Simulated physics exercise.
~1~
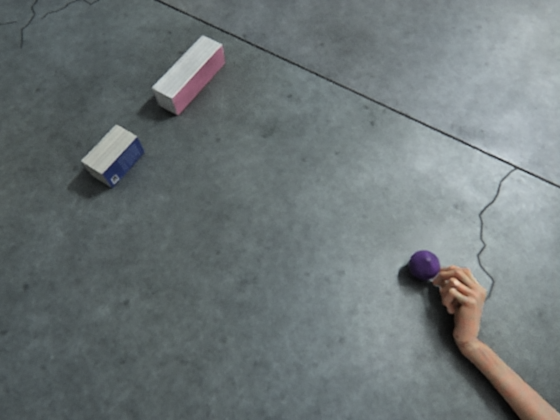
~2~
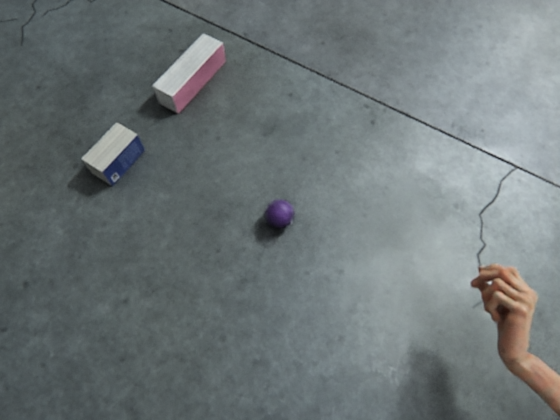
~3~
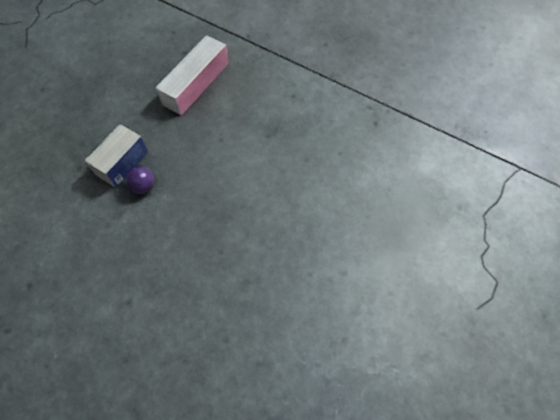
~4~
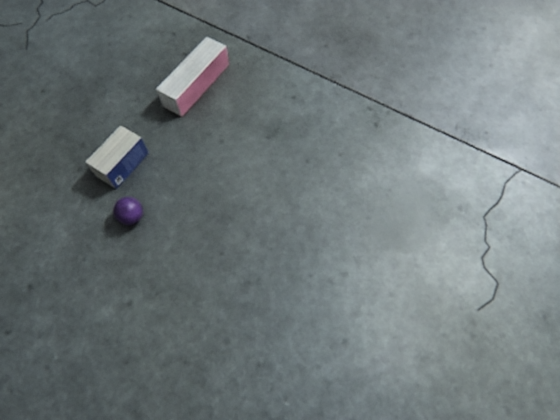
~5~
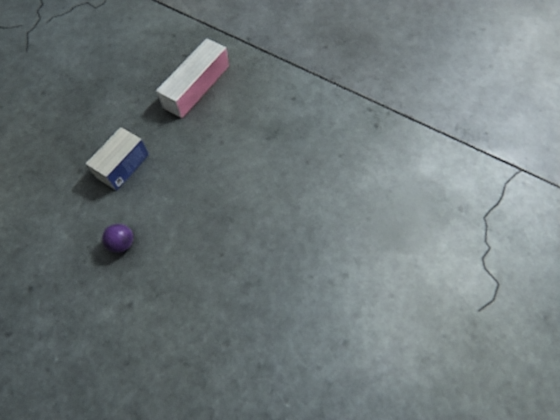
A small purple ball, resembling an onion, starts beneath a person's fingertips at the lower right of a cracked grey concrete floor, seen from above at an angle. On the left lie two blocks, a blue one with a pale top and, above and to its right, a longer pink one with a whitish top. The hand releases the ball and draws back as it rolls left and slightly upward. Missing the gap between the blocks, it strikes the blue one near its lower right side. It then bounces off and rolls slowly down and slightly left, ending below the unmoved blue block.
